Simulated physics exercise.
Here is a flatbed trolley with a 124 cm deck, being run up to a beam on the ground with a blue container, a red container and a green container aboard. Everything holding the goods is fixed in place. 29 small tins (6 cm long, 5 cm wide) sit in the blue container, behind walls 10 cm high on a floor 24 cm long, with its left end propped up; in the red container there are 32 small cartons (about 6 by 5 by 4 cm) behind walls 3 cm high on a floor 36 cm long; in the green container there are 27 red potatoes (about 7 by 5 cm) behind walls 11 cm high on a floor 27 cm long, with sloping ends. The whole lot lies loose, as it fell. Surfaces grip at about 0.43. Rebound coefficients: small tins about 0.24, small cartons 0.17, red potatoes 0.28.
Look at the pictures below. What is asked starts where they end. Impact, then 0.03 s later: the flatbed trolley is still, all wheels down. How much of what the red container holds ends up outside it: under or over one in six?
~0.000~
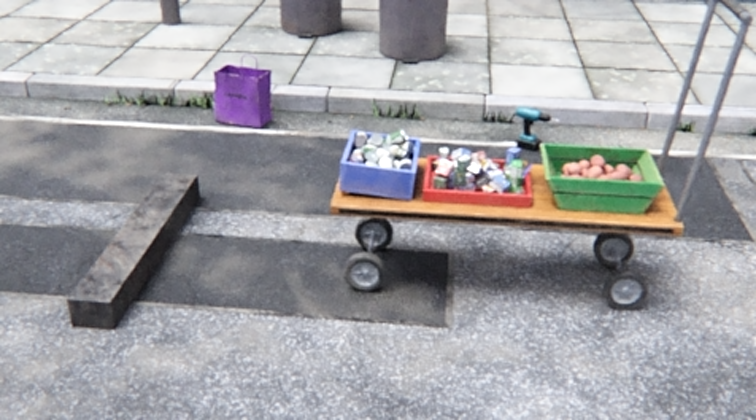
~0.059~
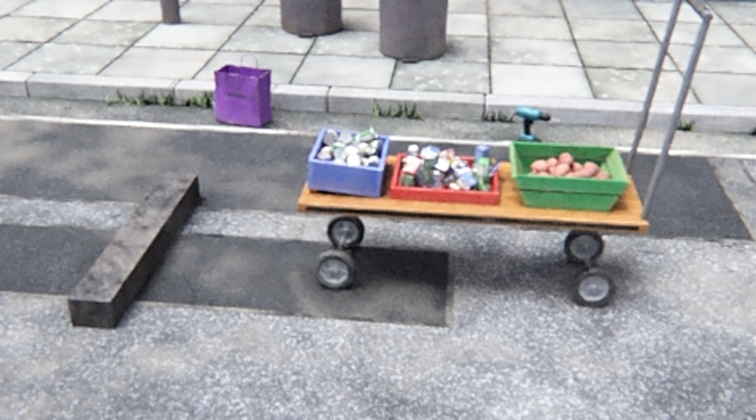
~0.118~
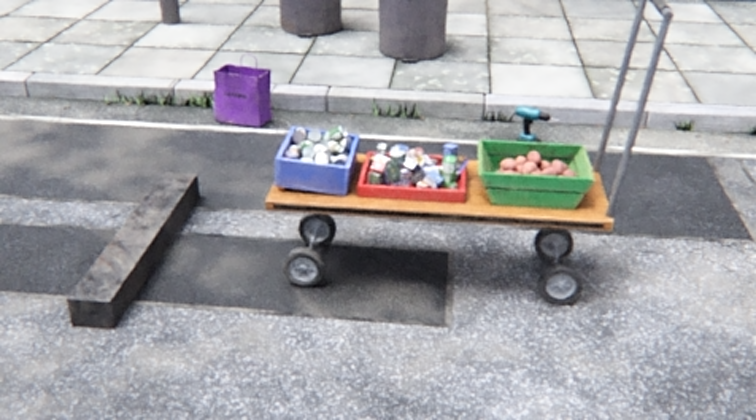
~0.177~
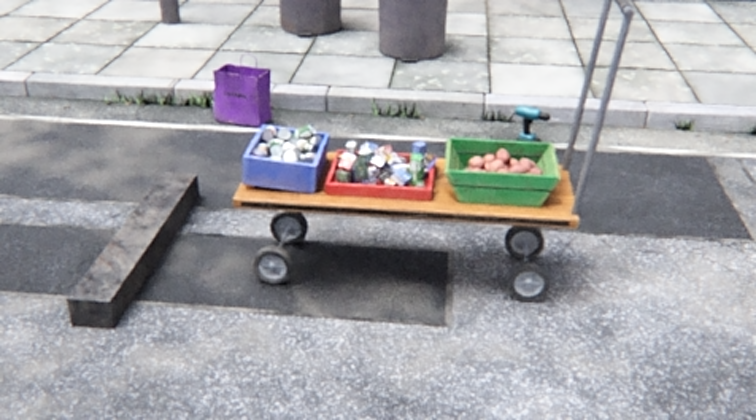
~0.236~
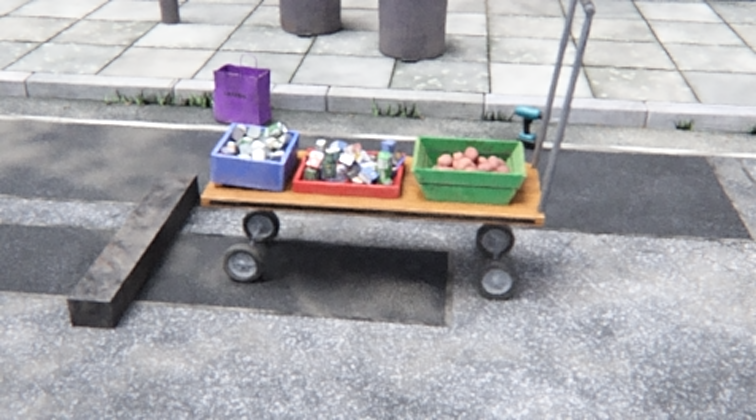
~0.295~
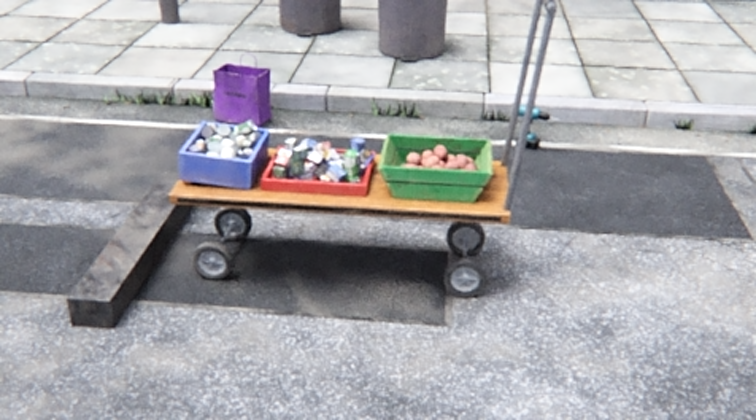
I'm expecting the losses to cross a sixth.
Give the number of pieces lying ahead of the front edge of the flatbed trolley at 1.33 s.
I'd estimate close to 0 pieces.
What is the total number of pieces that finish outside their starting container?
Around 12.
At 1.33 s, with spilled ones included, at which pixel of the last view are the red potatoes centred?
In the last view they're centred near (369, 168).
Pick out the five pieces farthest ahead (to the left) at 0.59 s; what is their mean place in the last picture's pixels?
They'd be centred about (158, 151) in the last picture.
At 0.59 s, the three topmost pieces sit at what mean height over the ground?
Mean height: Some 60 cm.
After 0.37 s, the wheels strike.
After 0.47 s, 0 of 29 out of the blue container, 3 of 32 out of the red container and 0 of 27 out of the green container.
After 0.59 s, 0 of 29 out of the blue container, 6 of 32 out of the red container and 1 of 27 out of the green container.
After 0.82 s, 0 of 29 out of the blue container, 8 of 32 out of the red container and 1 of 27 out of the green container.
When it is over (at 1.33 s), 0 of 29 out of the blue container, 10 of 32 out of the red container and 1 of 27 out of the green container. Asked share, 10 of 32, 31 per cent.
